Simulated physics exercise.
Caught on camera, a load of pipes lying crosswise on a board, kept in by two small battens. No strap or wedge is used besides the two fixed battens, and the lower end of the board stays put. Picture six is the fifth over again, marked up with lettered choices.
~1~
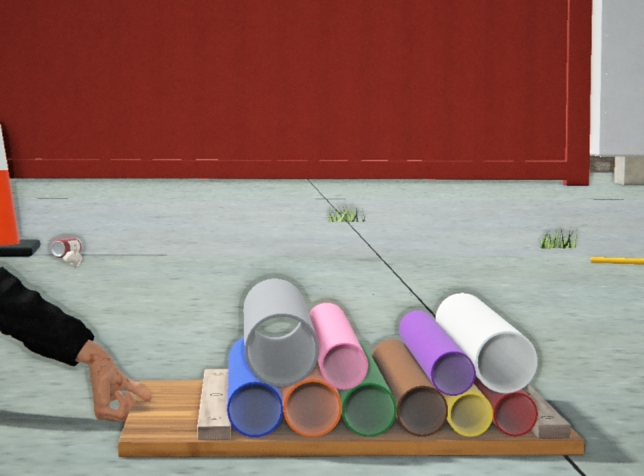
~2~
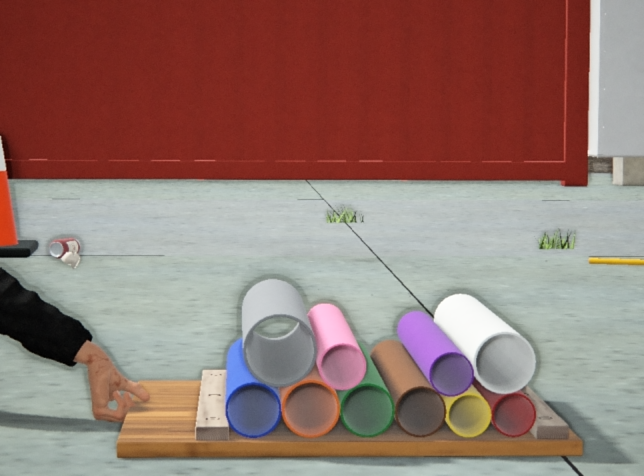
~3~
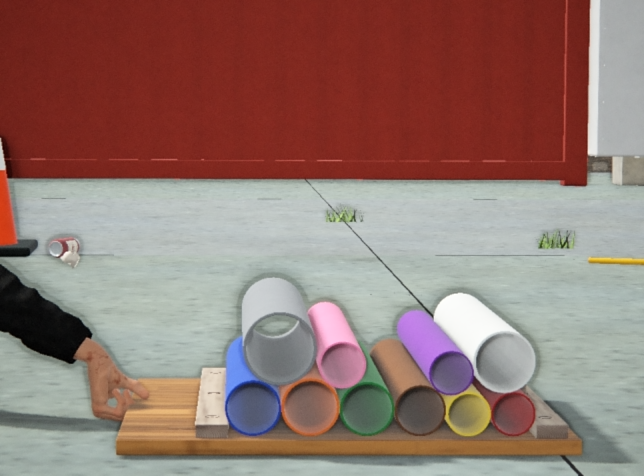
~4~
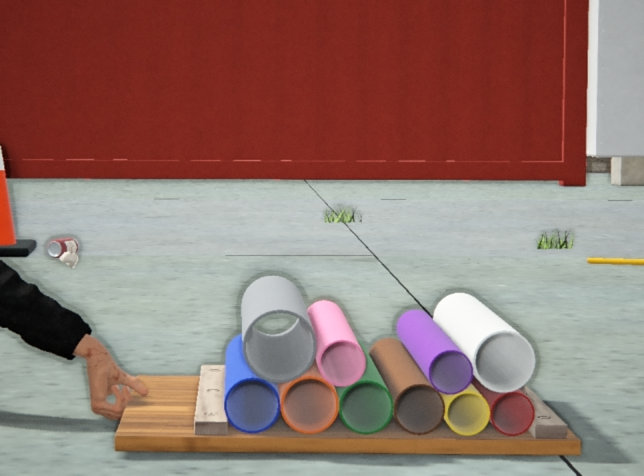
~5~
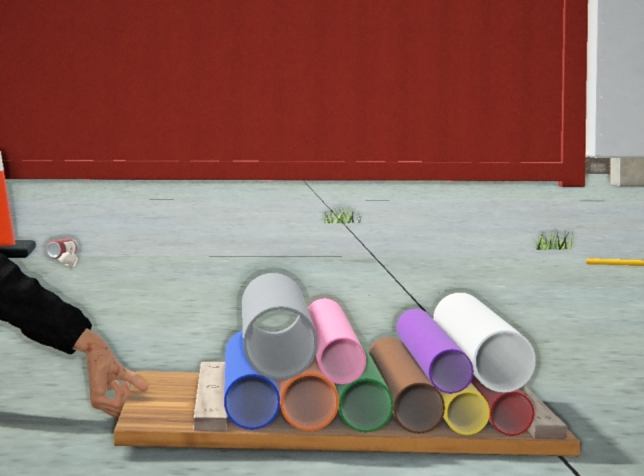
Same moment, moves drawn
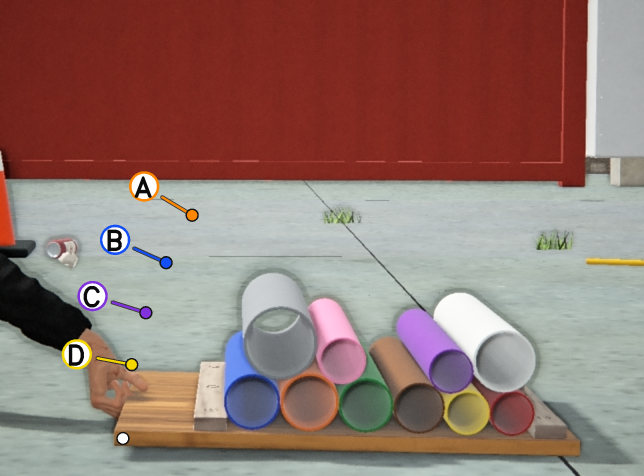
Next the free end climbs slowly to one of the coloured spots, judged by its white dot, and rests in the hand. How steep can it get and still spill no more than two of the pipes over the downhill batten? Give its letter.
Mark B is as high as it can go.
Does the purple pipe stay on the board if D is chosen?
The purple pipe: Yes.
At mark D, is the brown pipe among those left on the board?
Yes.
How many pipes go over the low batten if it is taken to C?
It comes to one.
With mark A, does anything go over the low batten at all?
At A: Yes.
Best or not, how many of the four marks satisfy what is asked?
Three of them.
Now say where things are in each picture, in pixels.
In the first picture, board (342, 408); blue pipe (255, 409); orange pipe (312, 408).
In the second picture, orange pipe (311, 409); green pipe (367, 410).
In the third picture, board (340, 407); blue pipe (253, 408); grey pipe (280, 349).
In the fourth picture, board (338, 405); blue pipe (252, 405); orange pipe (310, 404).
In the fifth picture, board (338, 403); blue pipe (252, 401); orange pipe (309, 402).
On the marked copy, A at (192, 215); B at (166, 263); C at (146, 313); D at (132, 365); the white dot at (123, 438).
Following B. Soon after the start, board at 15°.
Later, board at 24°.
In the end, board at 24°, two over the low batten (purple, white).
As for the rest, A ten over the low batten; C one over the low batten (white); D one over the low batten (white).
